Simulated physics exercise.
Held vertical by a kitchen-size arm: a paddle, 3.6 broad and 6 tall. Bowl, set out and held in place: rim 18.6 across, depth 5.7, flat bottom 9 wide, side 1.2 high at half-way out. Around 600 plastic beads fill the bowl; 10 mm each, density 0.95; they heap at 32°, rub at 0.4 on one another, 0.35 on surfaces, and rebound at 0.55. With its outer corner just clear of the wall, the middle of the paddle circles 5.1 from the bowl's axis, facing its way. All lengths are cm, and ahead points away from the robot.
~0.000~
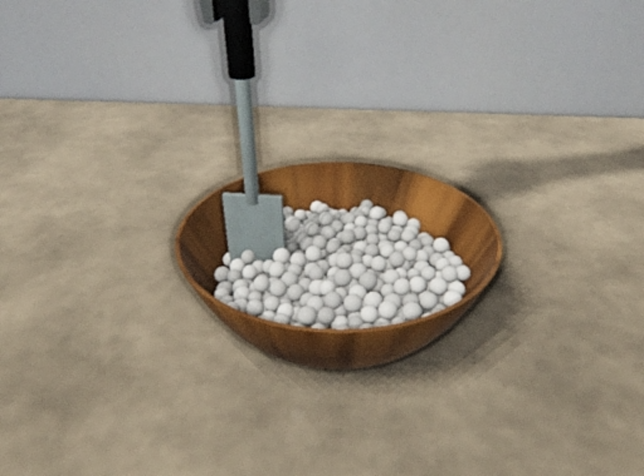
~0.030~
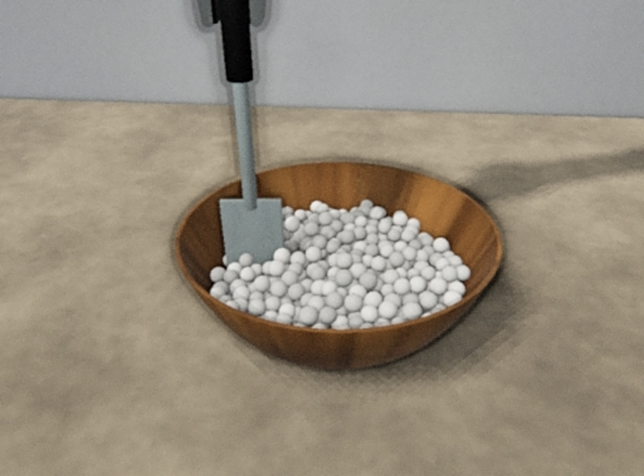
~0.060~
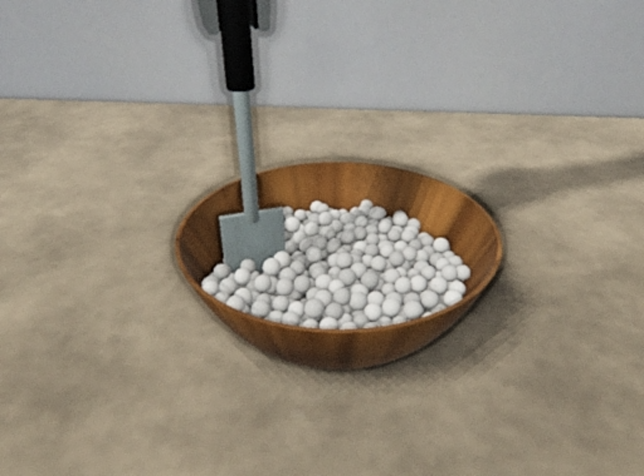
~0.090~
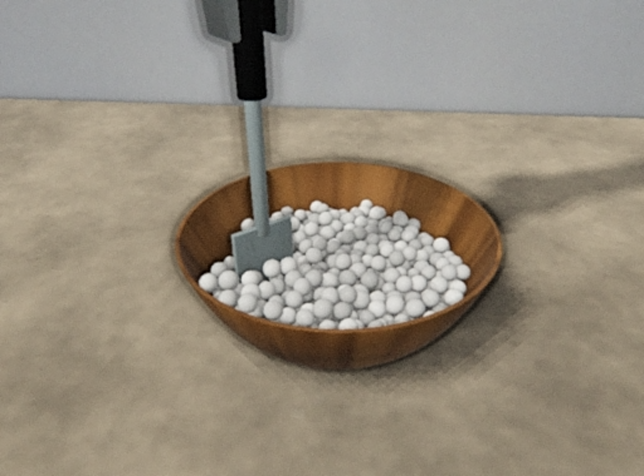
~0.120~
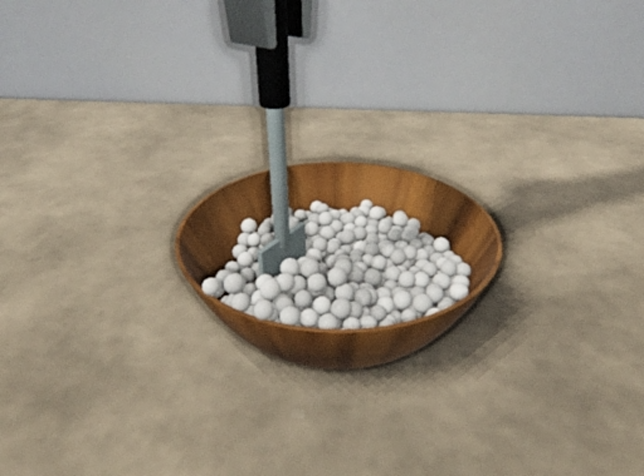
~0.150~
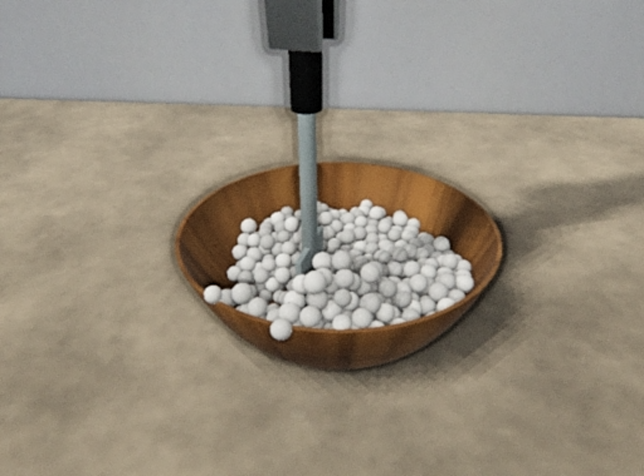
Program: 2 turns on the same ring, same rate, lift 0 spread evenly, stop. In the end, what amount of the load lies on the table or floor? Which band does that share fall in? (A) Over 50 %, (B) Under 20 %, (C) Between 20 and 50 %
(C) Between 20 and 50 %.
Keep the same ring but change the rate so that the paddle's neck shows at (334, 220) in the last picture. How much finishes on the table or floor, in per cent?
I'd put it close to 45 per cent.
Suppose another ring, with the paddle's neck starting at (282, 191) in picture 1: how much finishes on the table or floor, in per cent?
Close to 5 in a hundred.
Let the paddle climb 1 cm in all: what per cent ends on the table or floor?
Near 30 in a hundred.
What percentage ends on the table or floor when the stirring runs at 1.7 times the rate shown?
Some 60 per cent.
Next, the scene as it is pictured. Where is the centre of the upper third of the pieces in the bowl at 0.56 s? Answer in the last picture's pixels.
That third sits centred at about (243, 232).
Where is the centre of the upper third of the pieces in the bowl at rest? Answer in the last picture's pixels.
I'd put it at about (264, 298).
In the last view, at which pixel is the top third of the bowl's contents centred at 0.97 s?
Roughly pixel (381, 204).
After 0.56 s, 331° round, highest piece 8 above the table; 496 in the bowl, 84 on the table or floor, 22 in flight or on the tool.
After 0.97 s, 222° round, highest piece 8 above the table; 434 in the bowl, 159 on the table or floor, 9 in flight or on the tool.
After 1.38 s, 0° round, highest piece 6 above the table; 391 in the bowl, 210 on the table or floor, 1 in flight or on the tool.
After 2.08 s, 0° round, highest piece 5 above the table; 391 in the bowl, 211 on the table or floor.
At rest, 391 in the bowl, 211 on the table or floor. That is 35 % on the table or floor.
